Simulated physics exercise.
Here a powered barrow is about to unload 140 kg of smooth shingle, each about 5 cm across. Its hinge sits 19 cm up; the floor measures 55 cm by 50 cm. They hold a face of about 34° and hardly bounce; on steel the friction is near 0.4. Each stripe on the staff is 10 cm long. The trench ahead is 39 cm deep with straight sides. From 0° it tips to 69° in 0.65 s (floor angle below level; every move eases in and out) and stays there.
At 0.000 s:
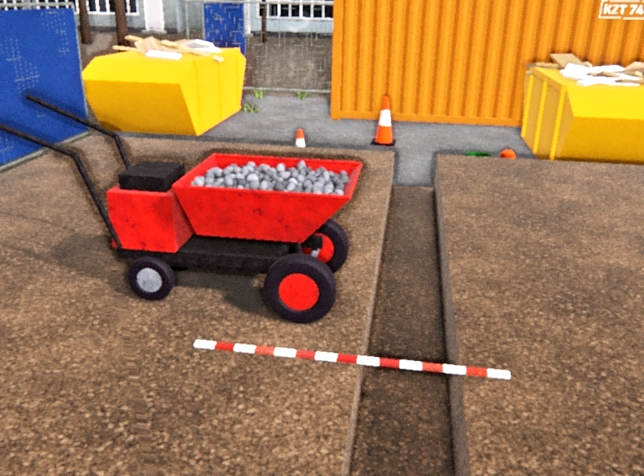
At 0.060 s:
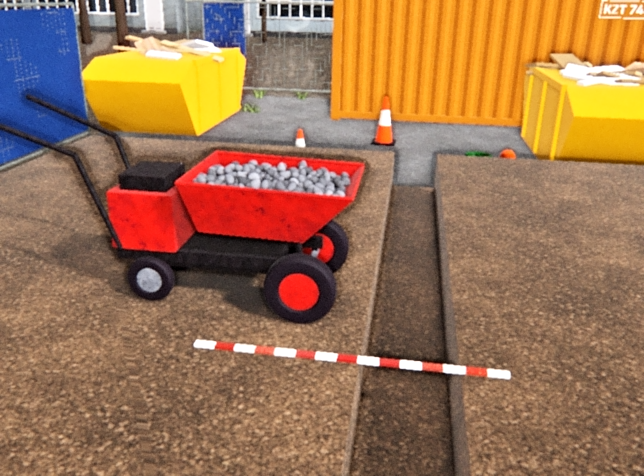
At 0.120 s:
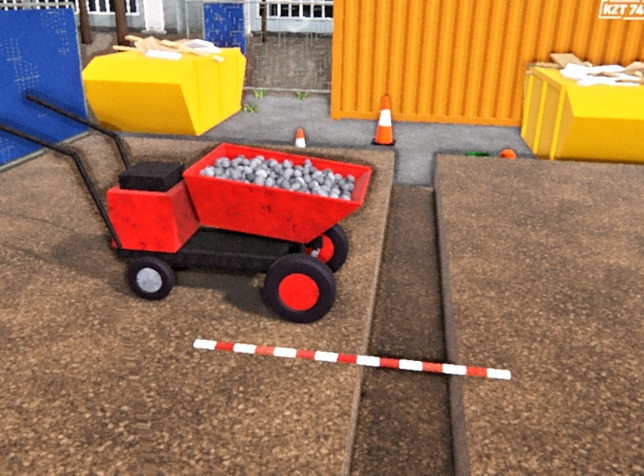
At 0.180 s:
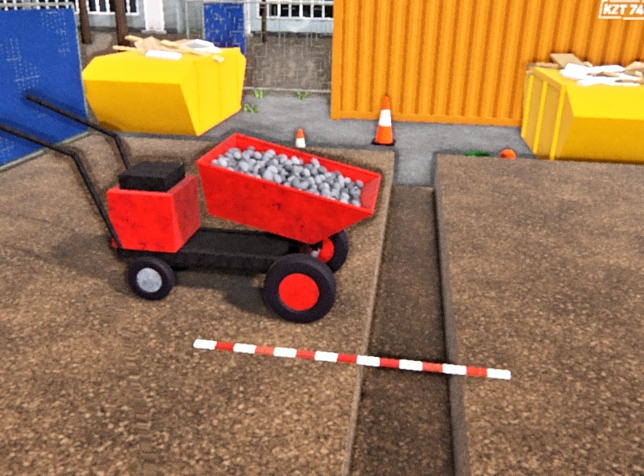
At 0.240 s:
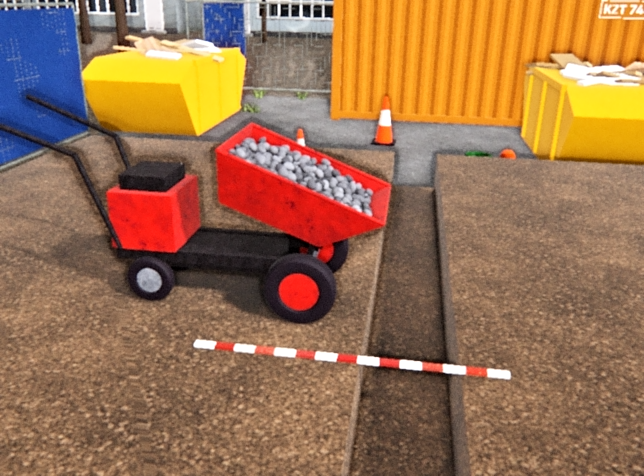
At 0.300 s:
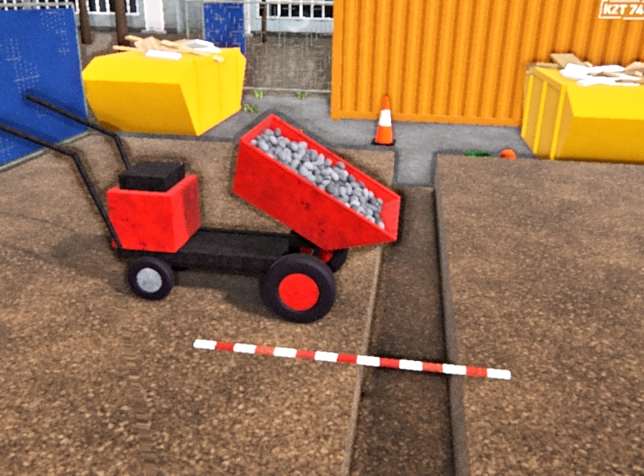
In the video, a red powered barrow loaded with grey stones stands beside a narrow trench, behind a red-and-white striped staff, and its tray tilts steadily steeper, the rear rising while the front lip lowers toward the right.
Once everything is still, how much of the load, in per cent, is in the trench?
About 55 per cent.
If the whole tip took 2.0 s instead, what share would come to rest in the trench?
Then about 75 per cent.
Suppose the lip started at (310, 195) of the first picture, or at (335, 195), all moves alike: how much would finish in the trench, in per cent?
Near 95 per cent from the first place, 75 from the second.
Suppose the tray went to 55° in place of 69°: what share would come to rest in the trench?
It would be near 50 per cent.
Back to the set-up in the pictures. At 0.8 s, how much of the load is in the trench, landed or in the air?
Some 25 per cent.
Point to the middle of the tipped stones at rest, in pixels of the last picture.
Near (445, 352).
After 0.5 s the floor is at 59°; 100 % in the tray; the foremost stones are at (411, 265).
After 0.8 s the floor is at 69°; 62 % in the tray, 26 % in the trench, 12 % past the trench; the foremost stones are at (486, 311).
After 1.1 s the floor is at 69°; 10 % in the tray, 45 % in the trench, 44 % past the trench; the foremost stones are at (628, 316).
After 3.0 s the floor is at 69°; 0 % in the tray, 55 % in the trench, 45 % past the trench; the foremost stones are past the picture's edge.
